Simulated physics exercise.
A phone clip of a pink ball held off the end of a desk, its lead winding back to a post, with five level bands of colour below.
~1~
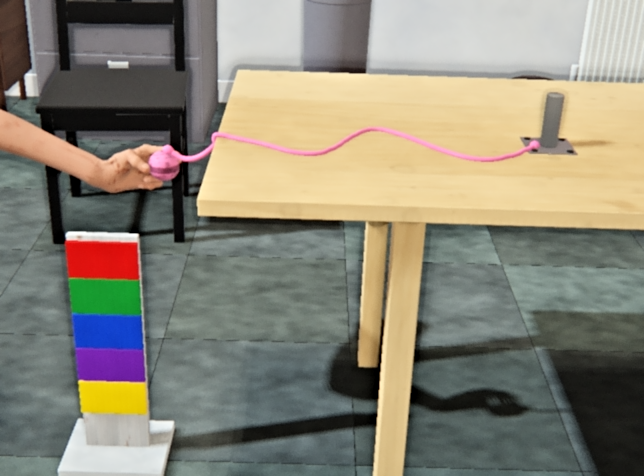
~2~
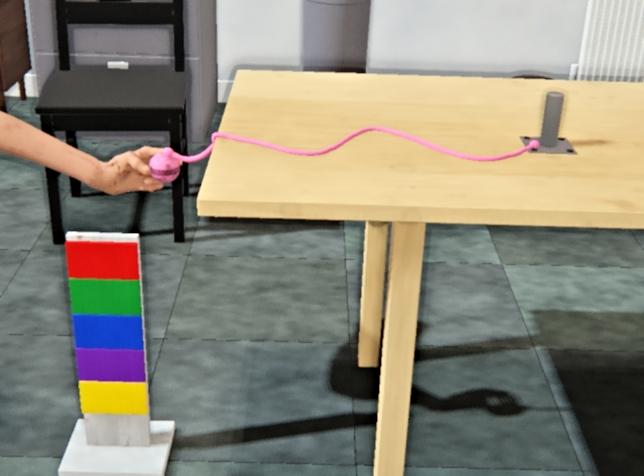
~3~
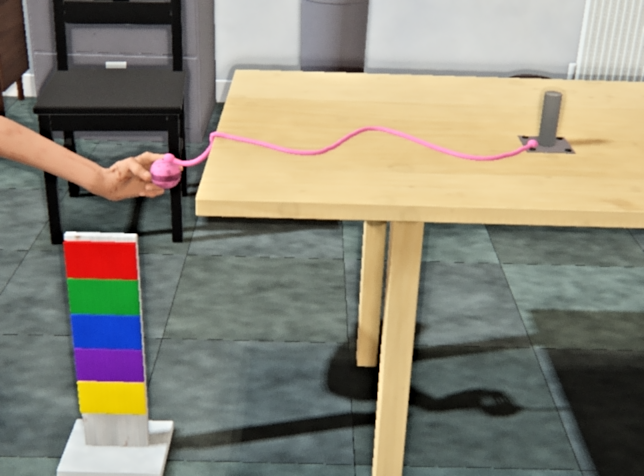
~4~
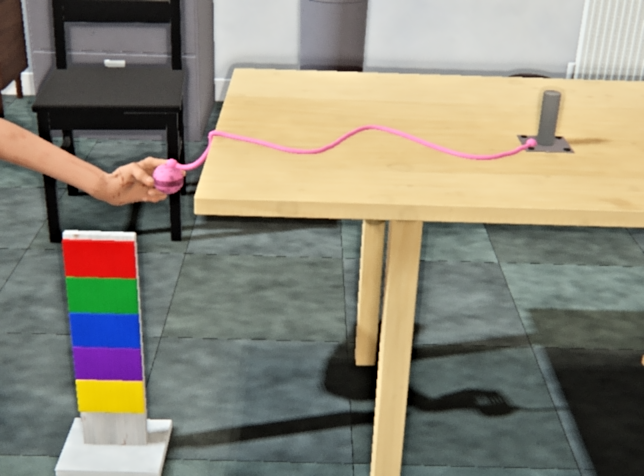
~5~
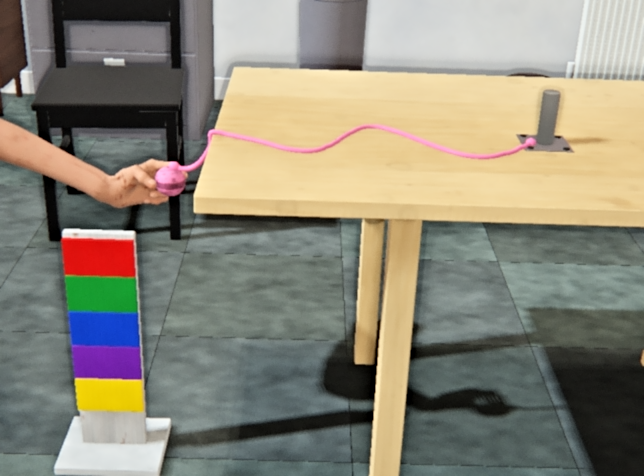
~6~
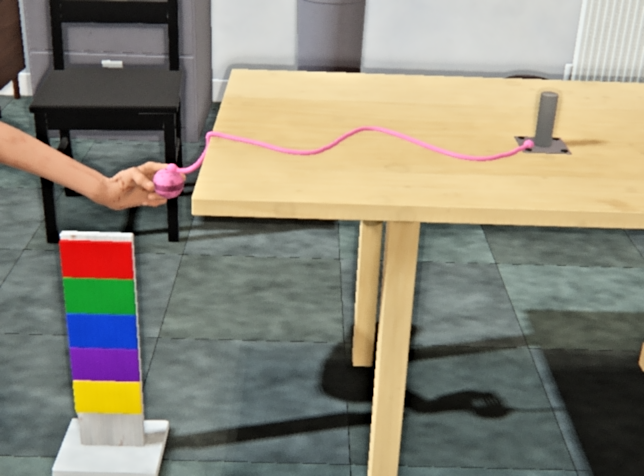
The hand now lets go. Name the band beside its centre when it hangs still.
Its middle rests at the green band.
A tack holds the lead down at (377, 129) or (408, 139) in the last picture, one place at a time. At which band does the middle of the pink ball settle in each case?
Taking them in turn: Red; red.
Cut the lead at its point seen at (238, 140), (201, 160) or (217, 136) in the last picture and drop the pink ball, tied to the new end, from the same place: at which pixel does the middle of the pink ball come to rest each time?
Try by try, around (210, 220), (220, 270) and (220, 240).
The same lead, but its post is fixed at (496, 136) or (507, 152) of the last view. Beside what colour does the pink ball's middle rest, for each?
In that order: Blue; blue.
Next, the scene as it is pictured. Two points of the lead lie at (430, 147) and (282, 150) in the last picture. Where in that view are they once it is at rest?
About (398, 140), and the other about (210, 158).
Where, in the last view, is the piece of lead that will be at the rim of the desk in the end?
It lies at about (301, 153).
A little later, ball near (182, 268); level with red.
Next, ball near (232, 300); level with green.
Later still, ball near (195, 299); level with green.
When it is over, ball near (207, 301); level with green. The green one.
